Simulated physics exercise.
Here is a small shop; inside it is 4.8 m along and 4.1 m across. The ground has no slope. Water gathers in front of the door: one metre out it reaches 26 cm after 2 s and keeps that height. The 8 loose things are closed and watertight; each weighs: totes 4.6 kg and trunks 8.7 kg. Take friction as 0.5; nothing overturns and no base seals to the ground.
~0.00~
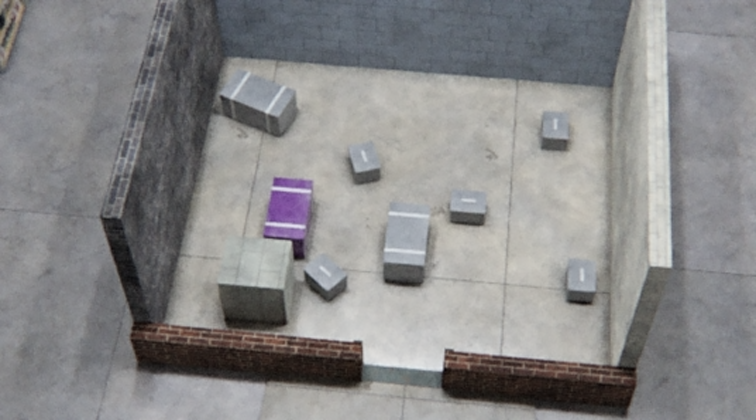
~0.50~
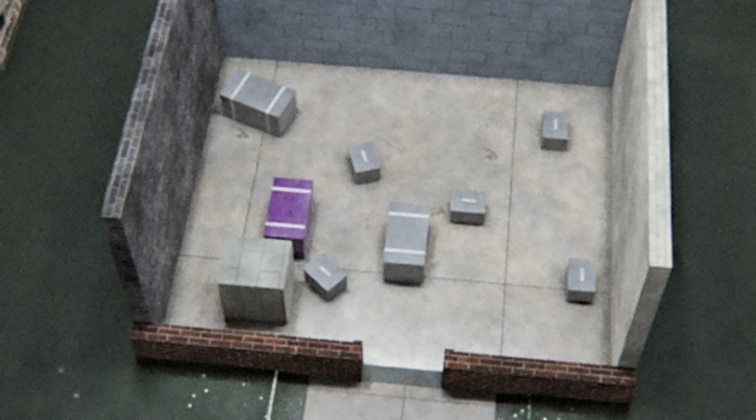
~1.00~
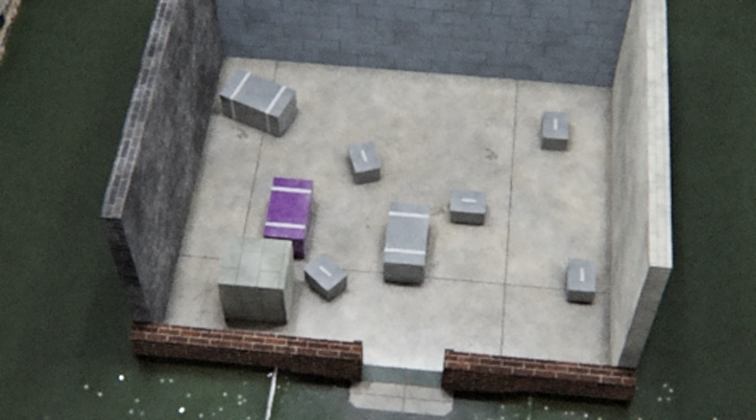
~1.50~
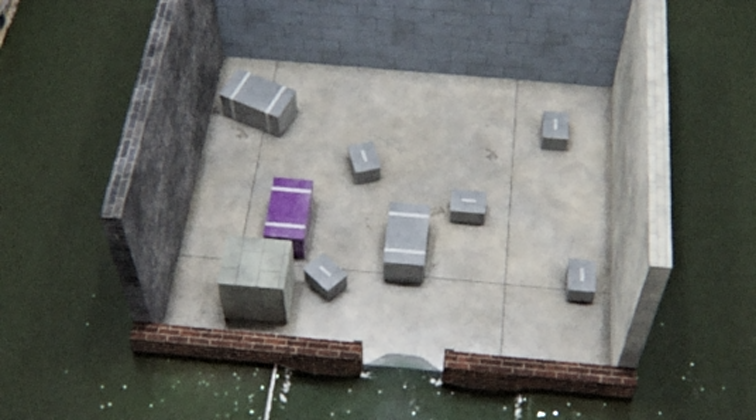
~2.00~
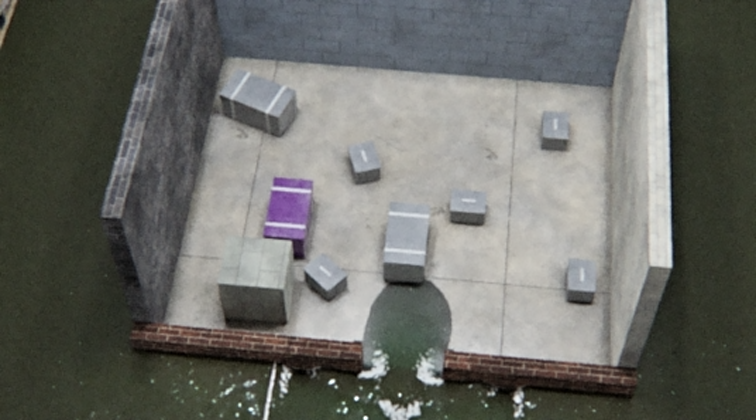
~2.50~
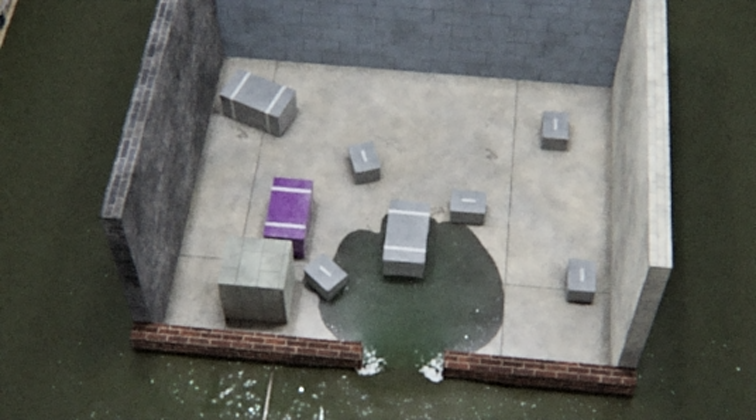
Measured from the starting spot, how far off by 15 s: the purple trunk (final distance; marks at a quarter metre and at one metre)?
The purple trunk moves a short way.
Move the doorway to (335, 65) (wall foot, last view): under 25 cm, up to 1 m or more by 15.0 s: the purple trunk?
In that case the purple trunk gets carried off.
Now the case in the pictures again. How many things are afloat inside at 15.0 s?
At that moment 8.
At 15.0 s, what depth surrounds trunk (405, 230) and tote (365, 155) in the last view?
Roughly 15 and 12 cm.
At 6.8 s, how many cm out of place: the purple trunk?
Roughly 60 cm by then.
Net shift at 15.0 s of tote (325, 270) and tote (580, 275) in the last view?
In that order: 250 cm, 120 cm.
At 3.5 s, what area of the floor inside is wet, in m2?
About 9.0 m2.
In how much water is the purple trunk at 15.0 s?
About 8 cm.
After 3.5 s the purple trunk is near (282, 204), 0.1 m from its start, aground; 1 afloat.
After 6.8 s the purple trunk is near (240, 195), 0.6 m from its start, aground; 5 afloat.
After 11.0 s the purple trunk is near (265, 223), 0.3 m from its start, afloat; 7 afloat.
After 15.0 s the purple trunk is near (326, 171), 0.6 m from its start, afloat; 8 afloat.
